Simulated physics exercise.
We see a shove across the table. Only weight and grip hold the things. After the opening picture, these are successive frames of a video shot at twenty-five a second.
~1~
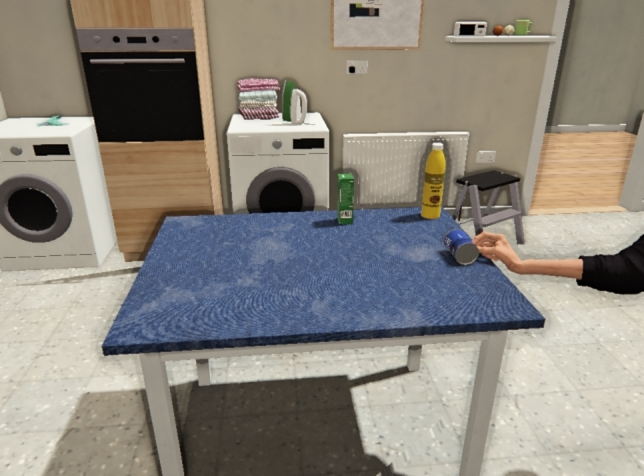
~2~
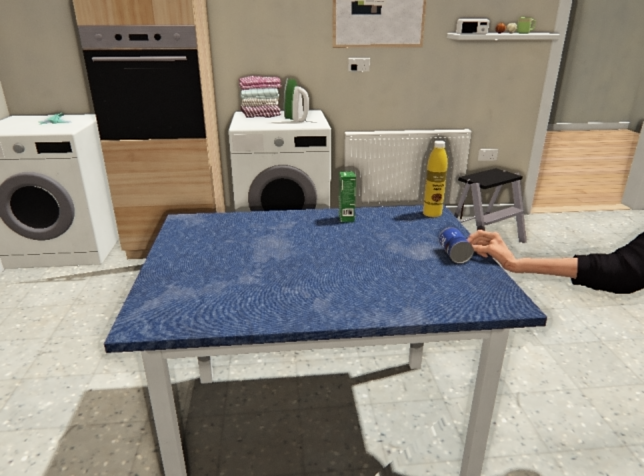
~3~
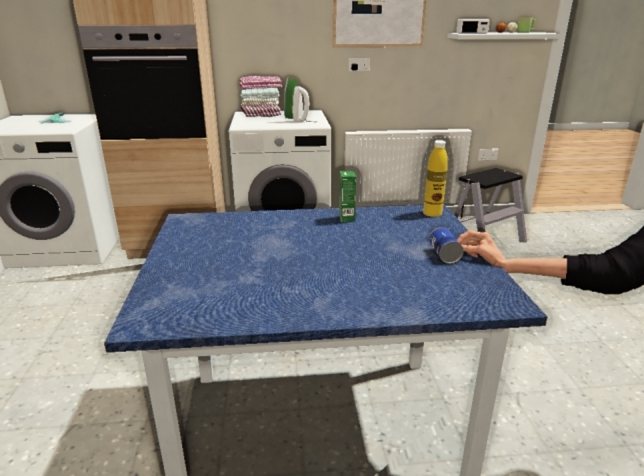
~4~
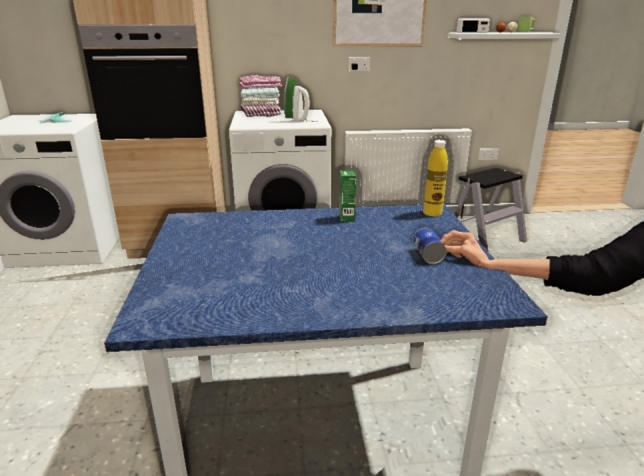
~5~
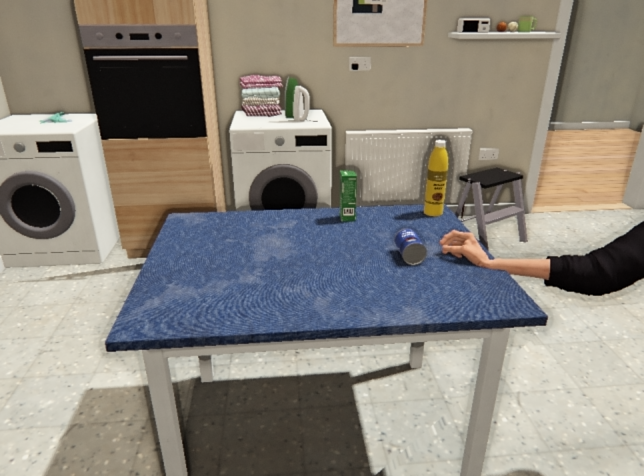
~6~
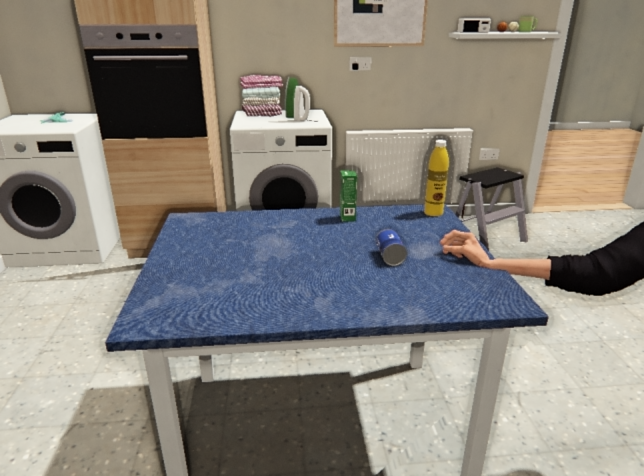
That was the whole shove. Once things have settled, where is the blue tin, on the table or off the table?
The blue tin drops to the floor.
Then, 0.40 s after the last picture, blue tin rolled well along near (204, 255).
Then, 0.80 s after the last picture, blue tin now off the table.
By the end, off the table, blue tin.
